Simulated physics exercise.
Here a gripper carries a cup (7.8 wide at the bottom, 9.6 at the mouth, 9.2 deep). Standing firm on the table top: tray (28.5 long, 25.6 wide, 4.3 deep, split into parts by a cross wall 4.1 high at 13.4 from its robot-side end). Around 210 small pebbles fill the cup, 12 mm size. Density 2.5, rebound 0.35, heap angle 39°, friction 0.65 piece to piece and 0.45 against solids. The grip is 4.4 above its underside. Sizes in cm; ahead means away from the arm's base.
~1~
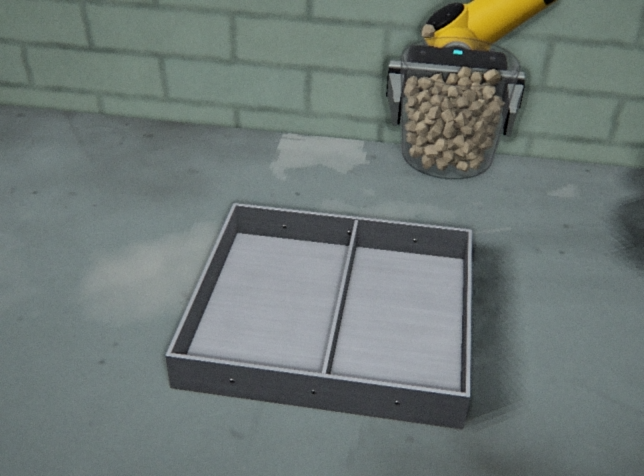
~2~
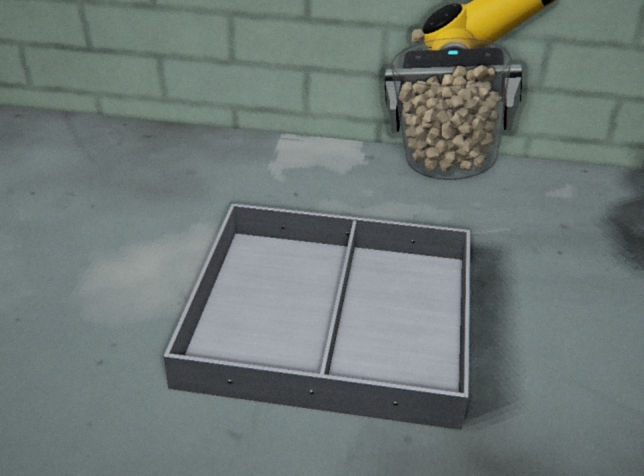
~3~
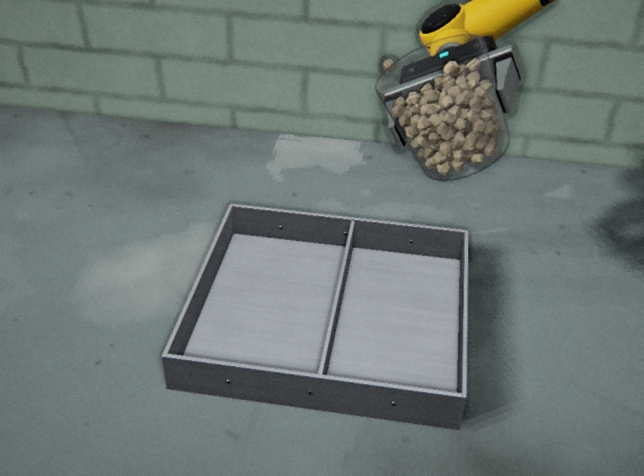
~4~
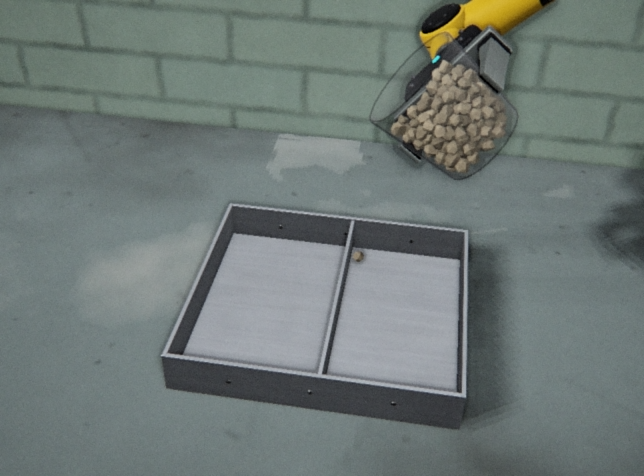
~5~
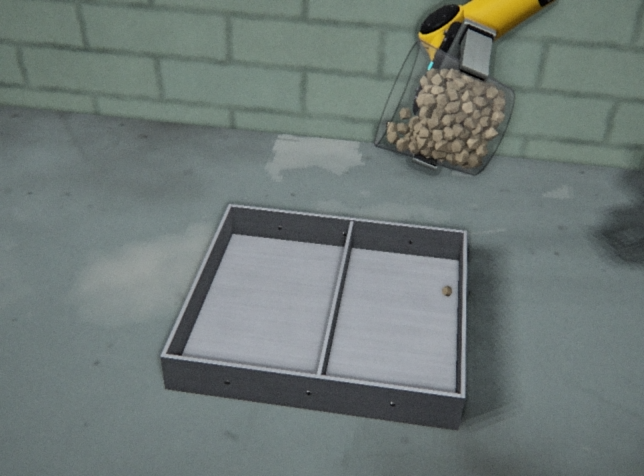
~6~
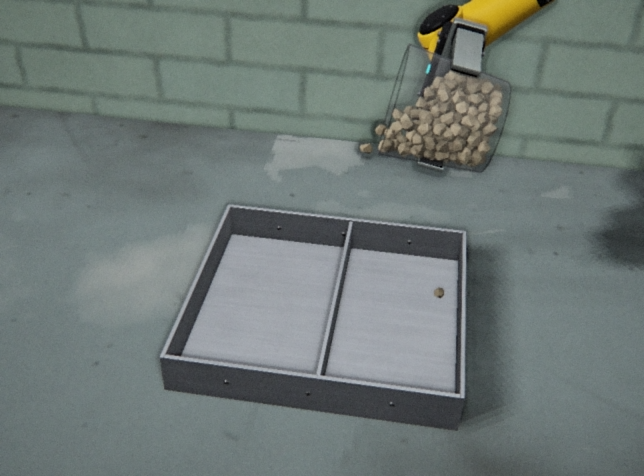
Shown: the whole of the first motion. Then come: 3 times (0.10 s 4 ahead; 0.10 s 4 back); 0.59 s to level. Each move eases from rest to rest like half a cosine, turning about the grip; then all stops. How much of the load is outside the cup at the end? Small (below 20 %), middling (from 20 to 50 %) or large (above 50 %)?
Share outside the cup: Large (above 50 %).
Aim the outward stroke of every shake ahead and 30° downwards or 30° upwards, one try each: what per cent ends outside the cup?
Some 45 and 95 per cent.
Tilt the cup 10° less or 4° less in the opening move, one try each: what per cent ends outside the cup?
About 60 and 70 per cent.
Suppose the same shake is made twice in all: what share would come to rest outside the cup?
In that case some 75 per cent.
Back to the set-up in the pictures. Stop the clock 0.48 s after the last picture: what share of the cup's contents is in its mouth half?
Some 45 per cent.
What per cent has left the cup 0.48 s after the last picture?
Near 70 per cent so far.
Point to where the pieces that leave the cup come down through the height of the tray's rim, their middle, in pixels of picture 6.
Near (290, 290).
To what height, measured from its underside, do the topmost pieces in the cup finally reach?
Some 4.5 cm.
Then, 0.48 s after the last picture, tilted 79° forward, highest piece 26 above the table; 95 in the far-side part, 62 in the cup, 9 in the robot-side part, 2 on the table or floor, 42 in flight or on a rim.
Then, 0.95 s after the last picture, tilted 28° forward, highest piece 28 above the table; 146 in the far-side part, 39 in the cup, 22 in the robot-side part, 3 on the table or floor.
Then, 1.39 s after the last picture, level, highest piece 27 above the table; 146 in the far-side part, 39 in the cup, 22 in the robot-side part, 3 on the table or floor.
Then, 2.44 s after the last picture, level, highest piece 27 above the table; 146 in the far-side part, 39 in the cup, 22 in the robot-side part, 3 on the table or floor.
Final count, 146 in the far-side part, 39 in the cup, 22 in the robot-side part, 3 on the table or floor. That is 81 % outside the cup.
